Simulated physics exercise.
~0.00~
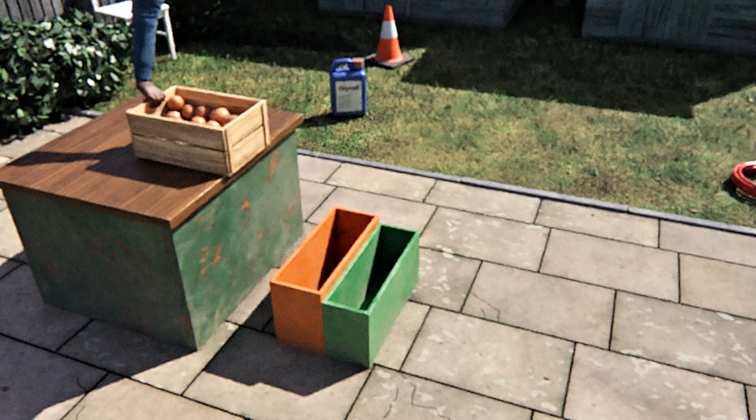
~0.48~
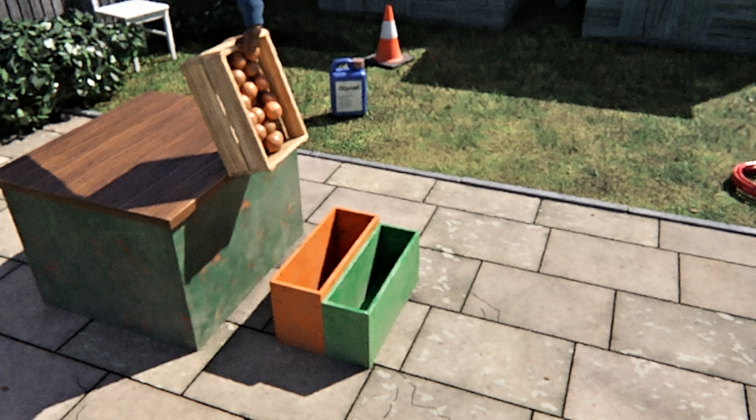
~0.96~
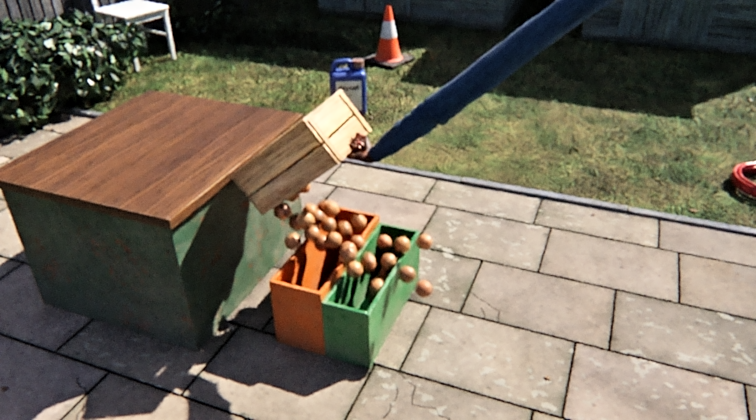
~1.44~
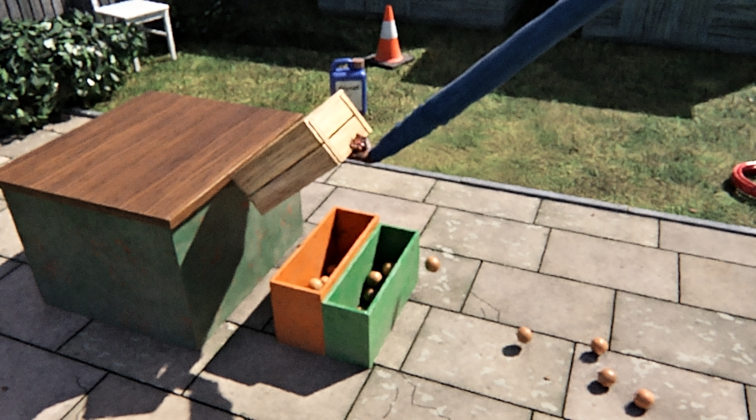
On a sunlit paved patio beside a lawn, a wooden box full of loose onions rests on a brown-topped green bench, a hand at its far side. Below to the right stand an empty orange tub and, beyond it, an empty green box. The arm lifts the wooden box up on its side at the bench edge, then tips it further until the onions tumble out in a cluster over both containers. The box stays tilted, emptied, with the blue-sleeved arm still holding it. Onions lie in the orange tub and green box, while five end up off to the right, past the green box.
